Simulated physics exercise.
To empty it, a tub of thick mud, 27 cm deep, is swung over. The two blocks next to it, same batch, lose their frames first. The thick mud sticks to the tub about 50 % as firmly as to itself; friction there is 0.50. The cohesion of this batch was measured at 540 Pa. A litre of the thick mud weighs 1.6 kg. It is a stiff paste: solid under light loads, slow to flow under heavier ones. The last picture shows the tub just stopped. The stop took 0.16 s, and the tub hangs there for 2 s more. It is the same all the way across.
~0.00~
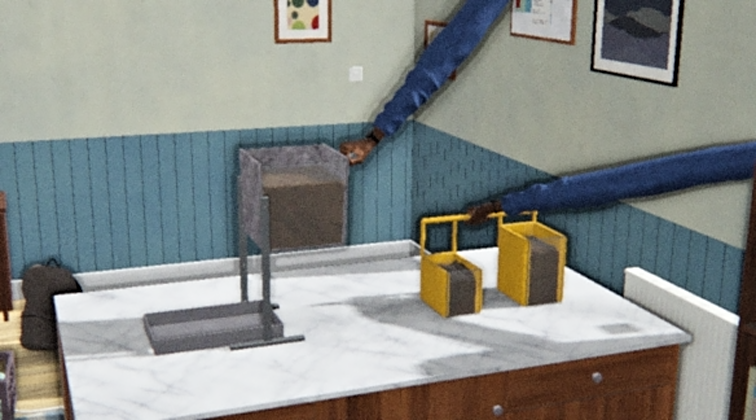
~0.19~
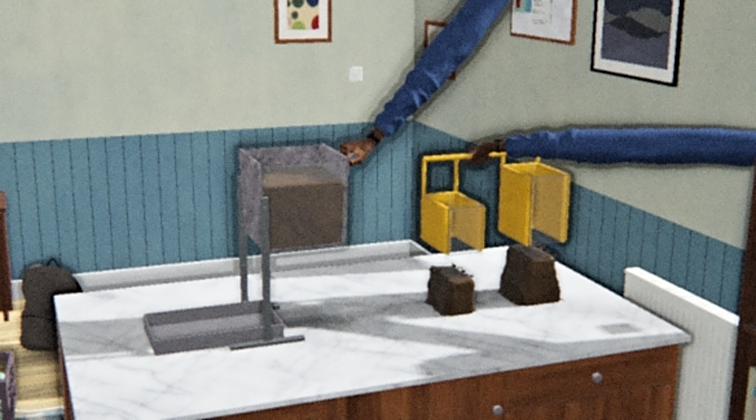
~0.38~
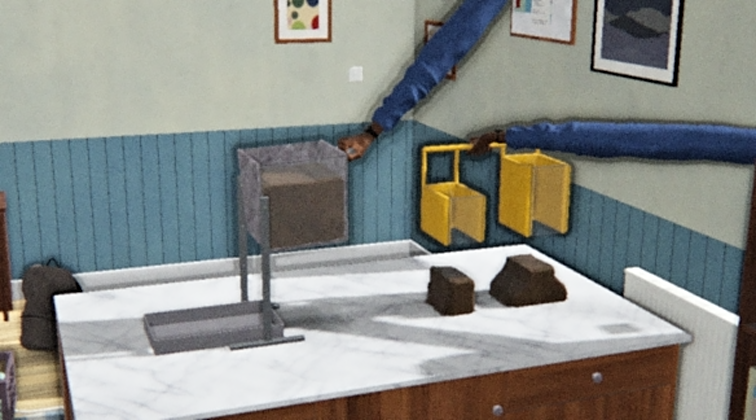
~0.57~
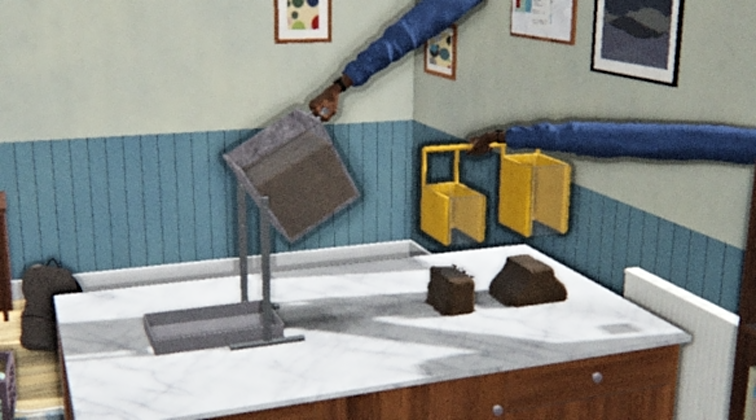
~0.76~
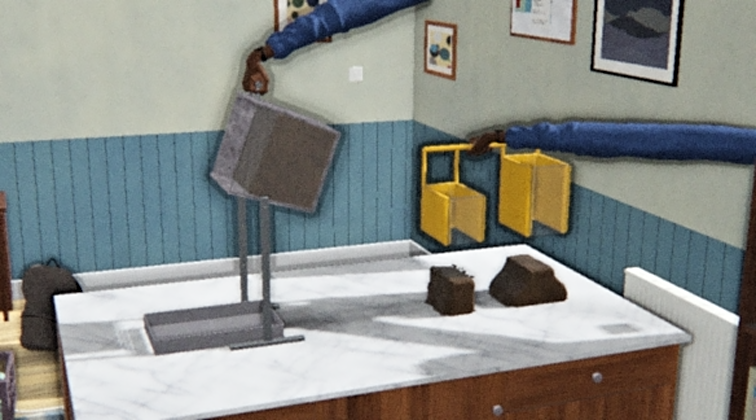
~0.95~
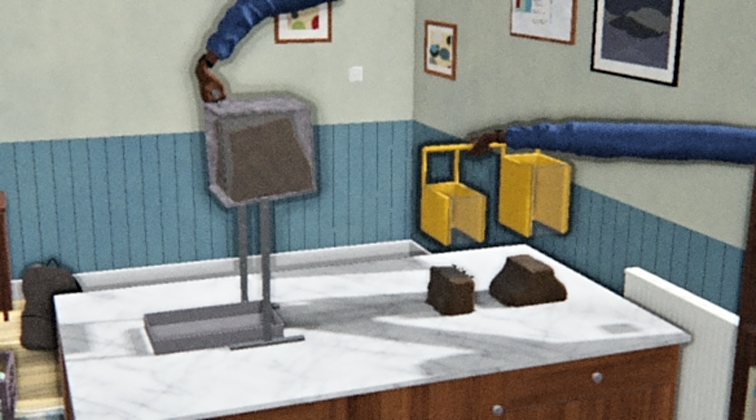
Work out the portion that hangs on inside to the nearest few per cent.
The portion that hangs on inside is near 42 %.
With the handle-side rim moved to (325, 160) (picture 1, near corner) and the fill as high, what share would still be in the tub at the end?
In that case some 65 per cent.
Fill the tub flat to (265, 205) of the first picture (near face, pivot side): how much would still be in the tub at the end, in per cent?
It would be near 55 %.
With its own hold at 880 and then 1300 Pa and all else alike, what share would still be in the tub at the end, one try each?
In that order: 55 %, 100 %.
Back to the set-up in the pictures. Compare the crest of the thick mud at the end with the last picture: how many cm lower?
About 14 cm.
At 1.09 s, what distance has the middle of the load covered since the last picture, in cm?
Some 8 cm.
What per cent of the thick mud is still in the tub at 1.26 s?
About 50 %.
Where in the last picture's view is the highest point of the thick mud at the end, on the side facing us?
At about (281, 165).
After 1.09 s, the tub is at 93 degrees and holds 77 %.
After 1.26 s, the tub is at 93 degrees and holds 48 %.
After 1.43 s, the tub is at 93 degrees and holds 42 %.
After 1.60 s, the tub is at 93 degrees and holds 42 %.
After 2.95 s, at the end, the tub is at 93 degrees and holds 42 %.
